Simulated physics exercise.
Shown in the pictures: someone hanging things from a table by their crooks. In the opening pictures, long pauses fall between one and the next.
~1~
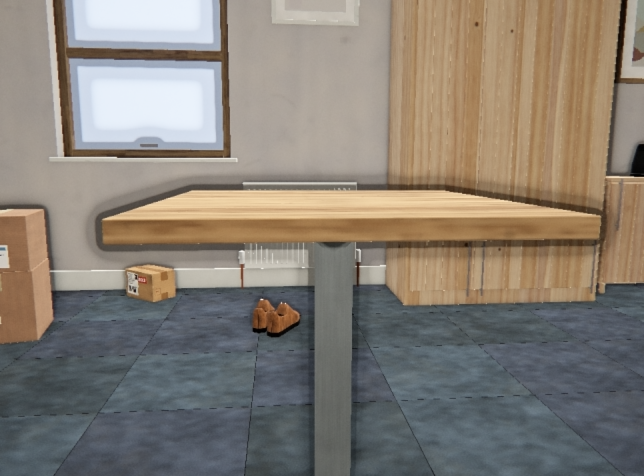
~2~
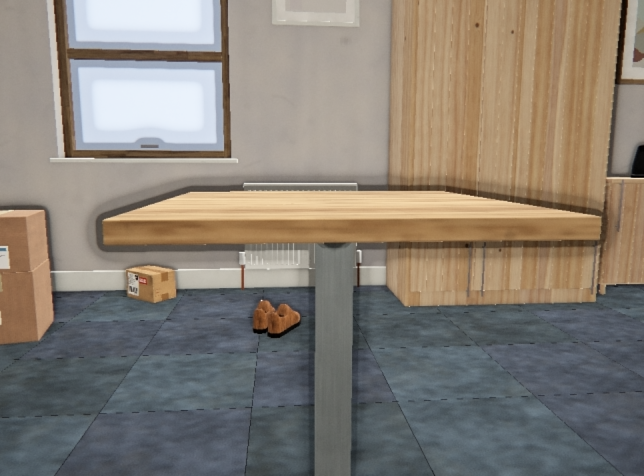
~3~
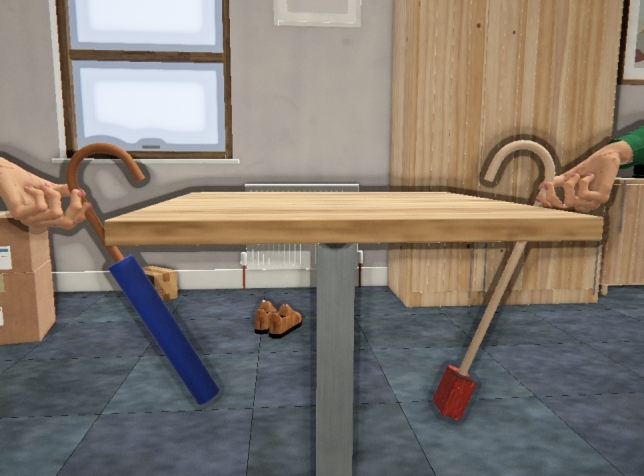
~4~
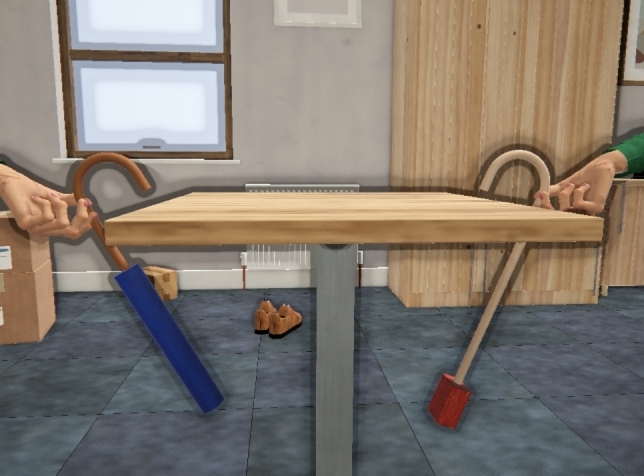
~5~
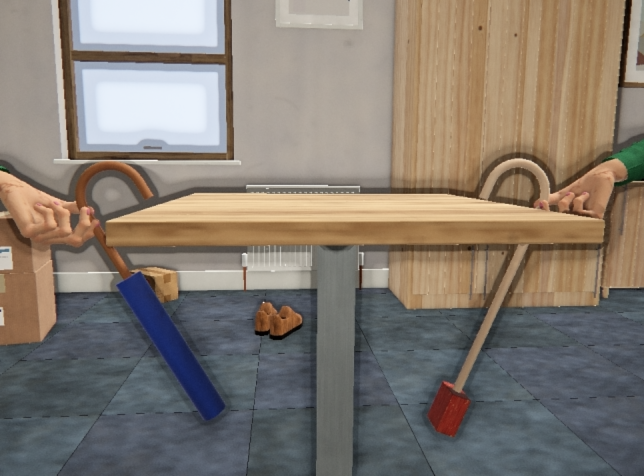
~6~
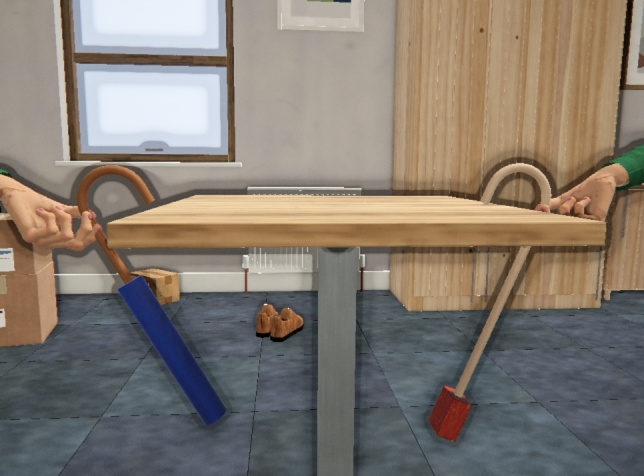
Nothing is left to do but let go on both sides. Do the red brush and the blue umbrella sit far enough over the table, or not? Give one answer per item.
The red brush stays put, the blue umbrella falls off.
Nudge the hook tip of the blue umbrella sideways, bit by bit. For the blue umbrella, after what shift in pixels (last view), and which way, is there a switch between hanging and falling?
16 pixels right, roughly.
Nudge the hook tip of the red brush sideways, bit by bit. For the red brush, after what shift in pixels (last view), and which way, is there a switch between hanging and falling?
Right, 16 pixels.
Then, 0.32 s later than the last frame, red brush at rest near (476, 299); blue umbrella fallen near (167, 471).
Then, 0.48 s later than the last frame, red brush at rest near (477, 299); blue umbrella dropping.
When it is over, the red brush remains in place, near (475, 299); the blue umbrella drops past the edge.
